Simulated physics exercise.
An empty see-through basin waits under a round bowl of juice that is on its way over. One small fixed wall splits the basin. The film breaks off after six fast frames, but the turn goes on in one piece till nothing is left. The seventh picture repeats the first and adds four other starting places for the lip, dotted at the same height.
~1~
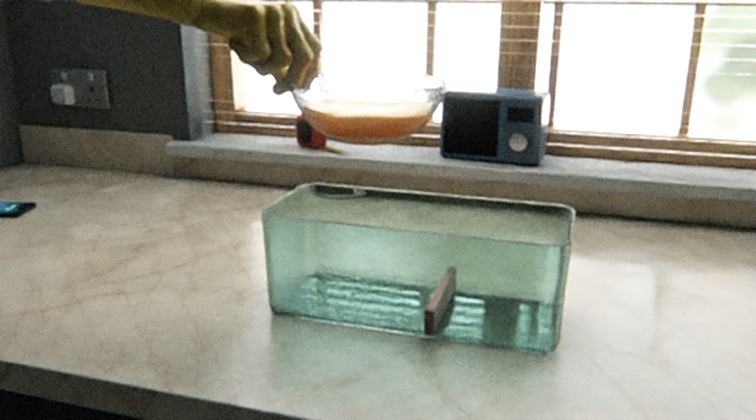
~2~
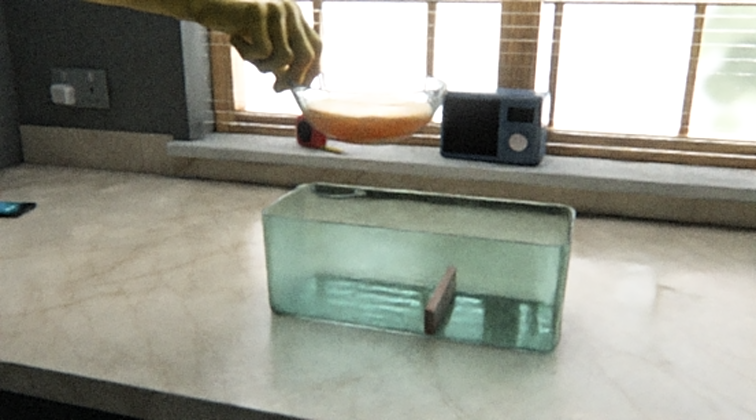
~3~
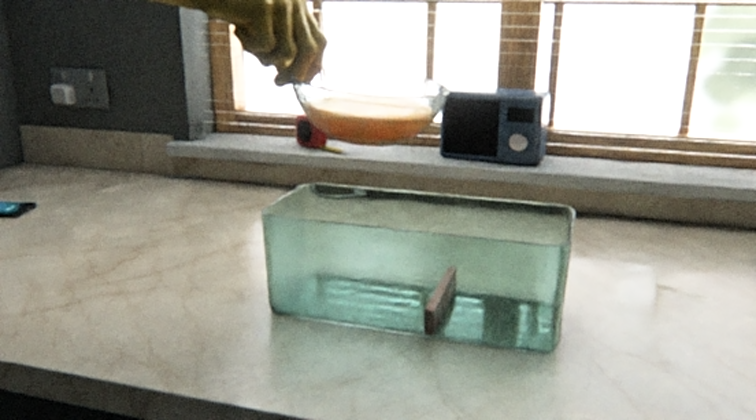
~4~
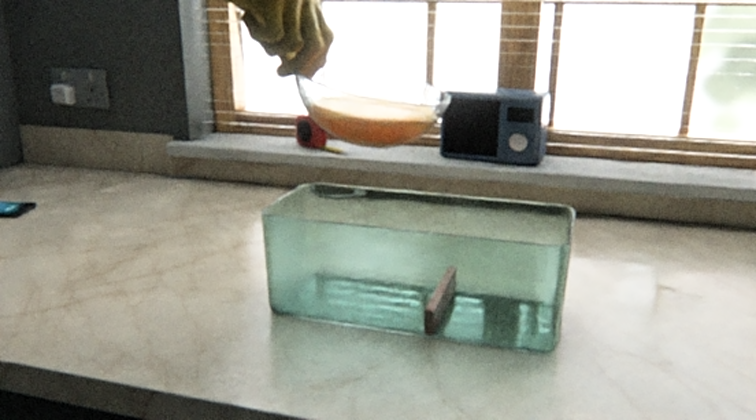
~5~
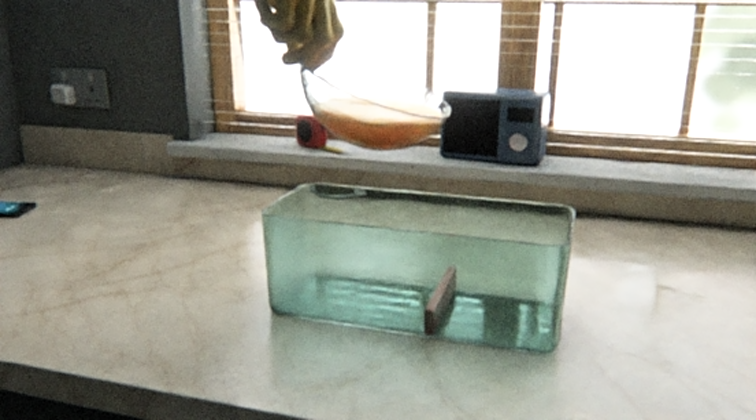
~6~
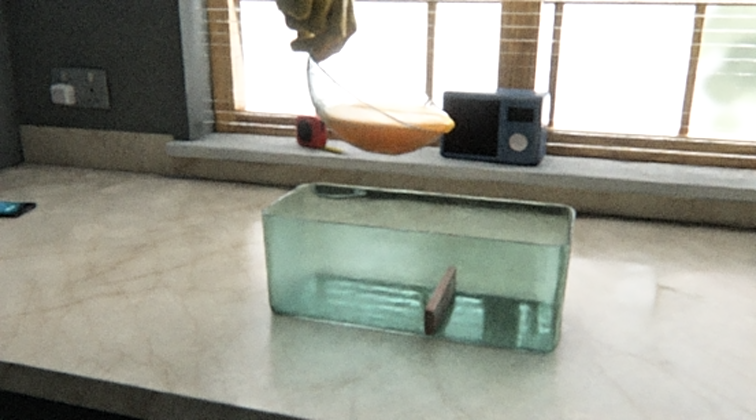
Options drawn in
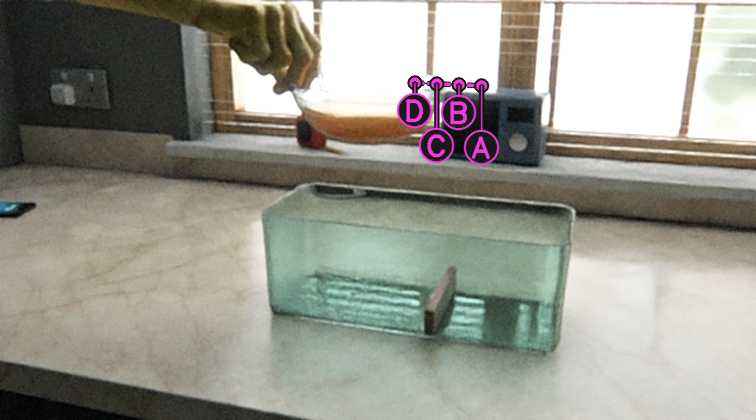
A gloved hand gradually tilting a clear round bowl of orange juice rightward above a see-through rectangular basin on a counter.
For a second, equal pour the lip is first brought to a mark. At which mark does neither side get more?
Spot D.
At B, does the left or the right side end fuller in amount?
The right one.
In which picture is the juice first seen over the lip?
In picture 6.
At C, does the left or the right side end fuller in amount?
More ends on the right.
On the marked copy, A at (481, 85); B at (458, 84); C at (436, 83); D at (414, 82).
If A is chosen, about 15 % ends left of the wall and 85 % right of it.
If B is chosen, about 21 % ends left of the wall and 78 % right of it.
If C is chosen, about 29 % ends left of the wall and 71 % right of it.
If D is chosen, about 47 % ends left of the wall and 53 % right of it.
